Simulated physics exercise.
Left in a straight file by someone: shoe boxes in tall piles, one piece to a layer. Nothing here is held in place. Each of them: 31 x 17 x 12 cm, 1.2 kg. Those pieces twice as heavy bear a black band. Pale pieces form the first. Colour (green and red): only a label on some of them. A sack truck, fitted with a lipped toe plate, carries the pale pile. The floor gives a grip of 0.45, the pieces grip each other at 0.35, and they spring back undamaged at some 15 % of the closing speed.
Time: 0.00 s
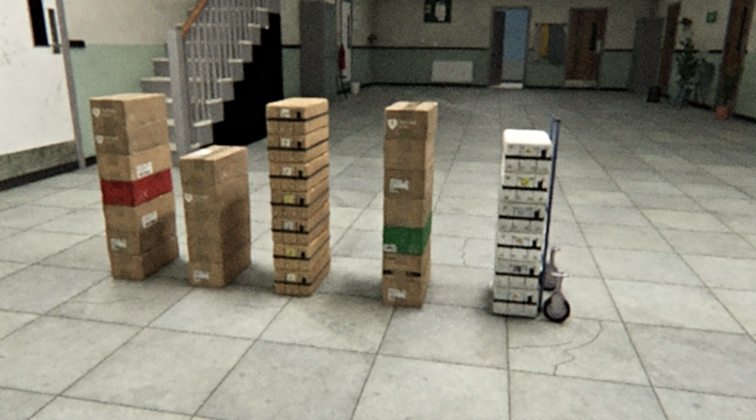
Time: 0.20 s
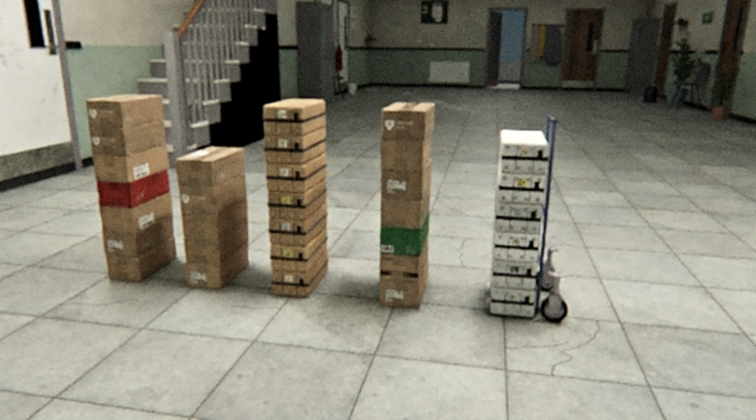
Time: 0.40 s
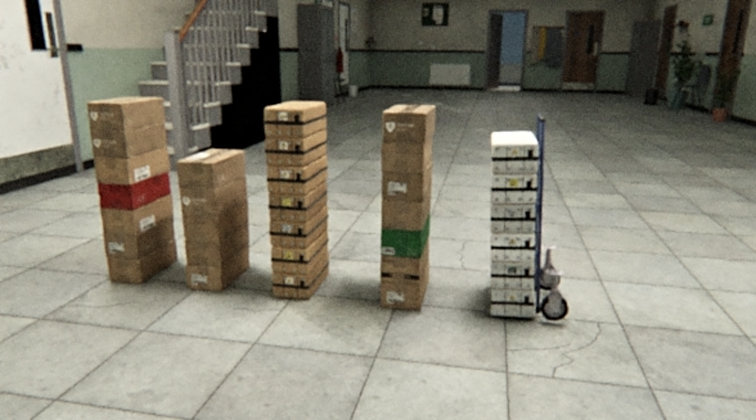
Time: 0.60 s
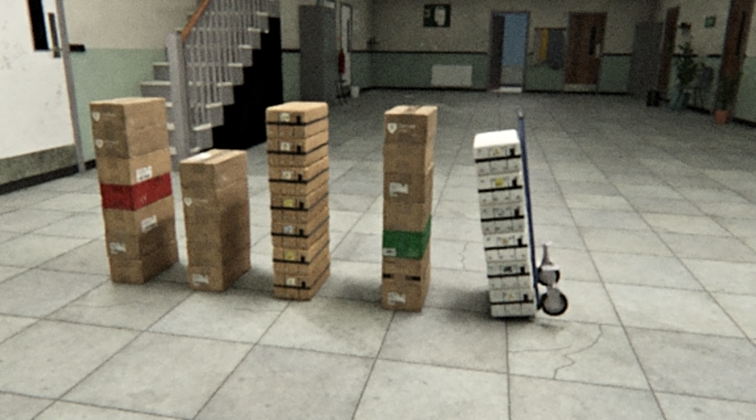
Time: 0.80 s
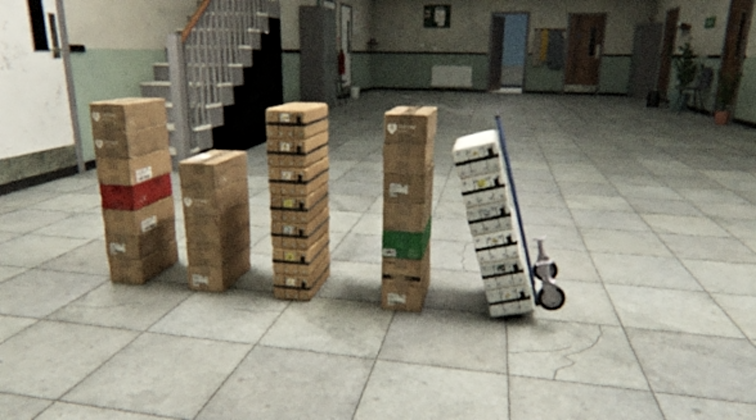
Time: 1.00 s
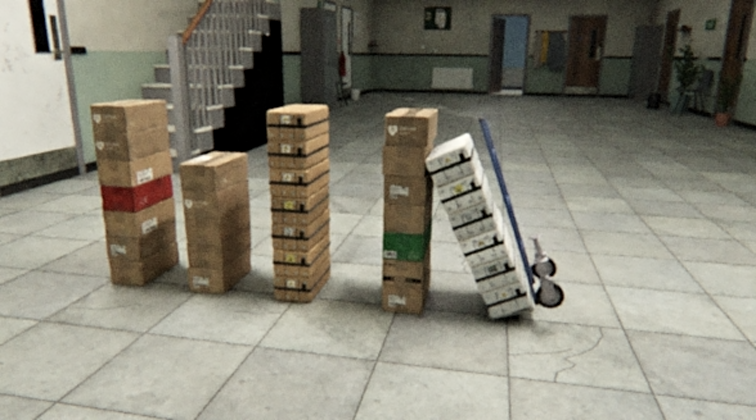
White stack of boxes on a blue hand truck tilting left beside four brown stacks, its top reaching the green-banded one.
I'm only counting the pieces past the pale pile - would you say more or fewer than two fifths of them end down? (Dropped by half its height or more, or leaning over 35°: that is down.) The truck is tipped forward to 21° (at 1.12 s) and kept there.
I'd guess the down share ends up larger than two fifths.
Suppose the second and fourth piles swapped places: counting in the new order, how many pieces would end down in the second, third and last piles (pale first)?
Count of fallen pieces - second: 4; third: 6; last: 7.
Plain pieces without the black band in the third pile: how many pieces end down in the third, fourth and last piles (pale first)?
Third 6, fourth 5, last 7.
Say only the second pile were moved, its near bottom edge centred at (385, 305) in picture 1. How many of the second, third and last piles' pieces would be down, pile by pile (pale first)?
Down counts: Second 6, third 7, last 7.
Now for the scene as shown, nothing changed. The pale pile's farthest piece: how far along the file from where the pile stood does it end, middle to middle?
Some 75 centimetres along the file.
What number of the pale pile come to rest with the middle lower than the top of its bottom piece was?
That makes 2 in all.
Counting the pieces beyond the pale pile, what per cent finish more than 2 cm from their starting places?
It comes to 100 percent shifted.
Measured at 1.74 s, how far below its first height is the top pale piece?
Some 25 centimetres.
By 1.74 s, 6 of the pale pile down; 6 of the 26 other boxes down; green box tilted 41°, 10 cm lower.
By 2.56 s, 6 of the pale pile down; 18 of the 26 other boxes down; green box tilted 49°, 16 cm lower; red box tilted 21°, 39 mm lower.
When it is over (4.0 s), 6 of the pale pile down; 23 of the 26 other boxes down; red box on its side; green box tilted 49°, 18 cm lower. That is 88 per cent. In pixels of the last frame, middles, red box near (42, 247), green box near (324, 268).
